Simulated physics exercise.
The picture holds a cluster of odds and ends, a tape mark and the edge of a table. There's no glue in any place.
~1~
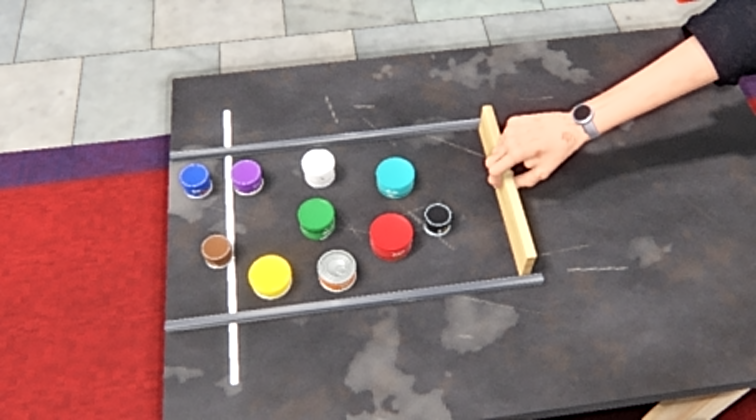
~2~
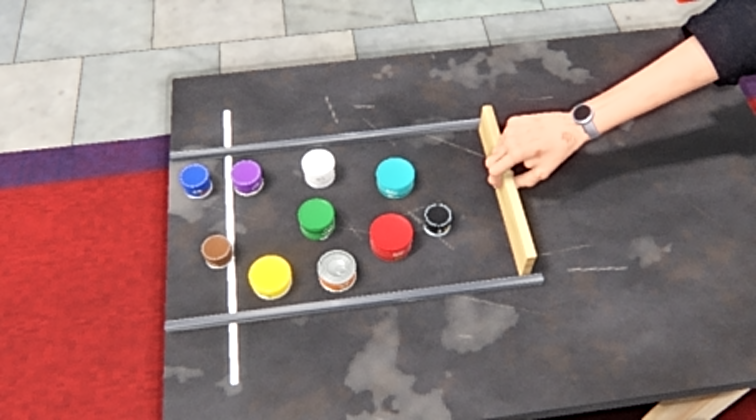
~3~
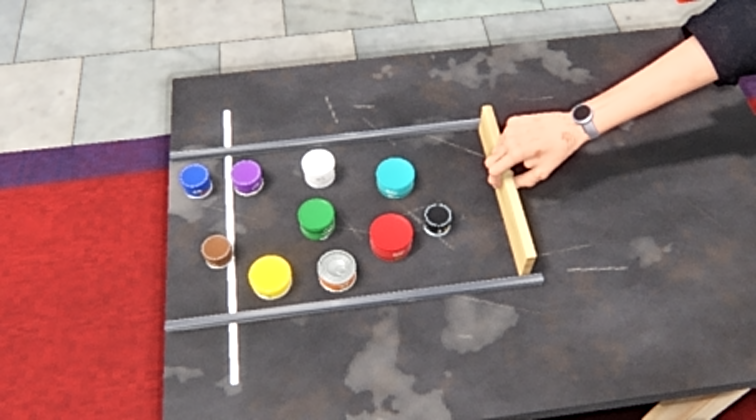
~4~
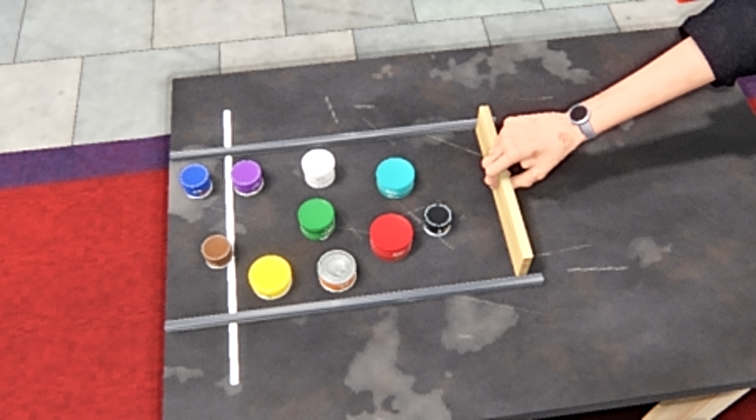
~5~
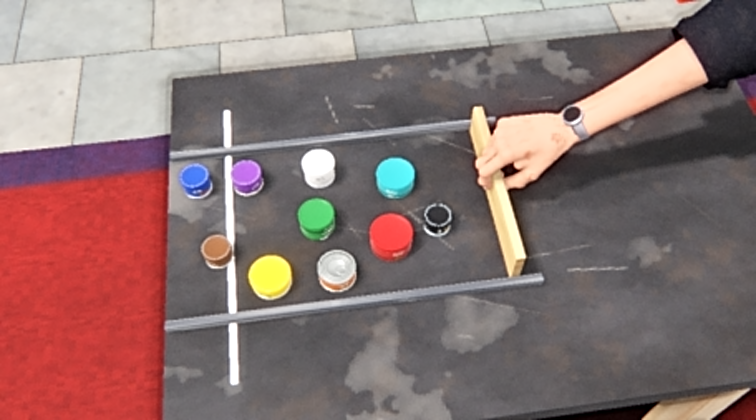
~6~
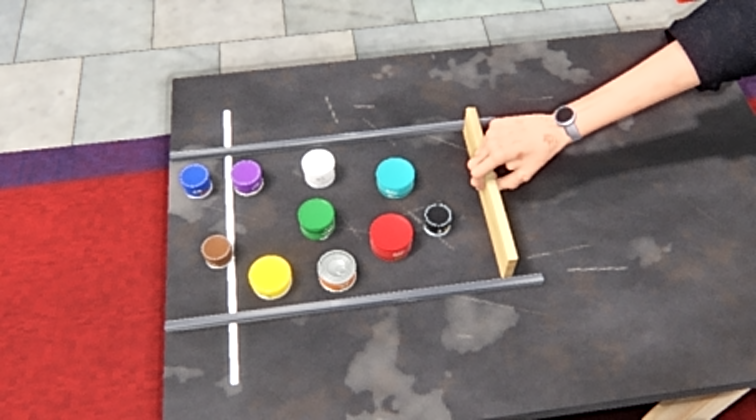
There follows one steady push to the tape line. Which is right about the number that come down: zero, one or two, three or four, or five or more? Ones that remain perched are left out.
The right one is one or two.
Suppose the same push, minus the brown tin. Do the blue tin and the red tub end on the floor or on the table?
Well, the blue tin goes off the edge while the red tub is still there.
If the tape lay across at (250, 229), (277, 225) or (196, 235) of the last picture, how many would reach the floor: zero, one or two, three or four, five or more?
Lab note - count per position: Not one; no fall at all; five or more.
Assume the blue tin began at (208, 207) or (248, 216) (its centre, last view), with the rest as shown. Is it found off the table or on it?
In the two tries the blue tin is not knocked off and ends up below, in that order.
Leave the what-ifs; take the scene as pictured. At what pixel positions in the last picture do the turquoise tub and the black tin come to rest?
In the last picture they sit at about (210, 201) and about (216, 232).
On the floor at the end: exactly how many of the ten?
Exactly 1.
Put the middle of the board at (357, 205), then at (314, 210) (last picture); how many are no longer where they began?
First 6, then 7.
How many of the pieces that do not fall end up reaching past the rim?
The tally is 2.
Early on, none off yet; blue tin at rest near (196, 182); brown tin at rest near (218, 252); purple tin at rest near (247, 178).
Finally, the number that fall off is one or two; lost, blue tin.
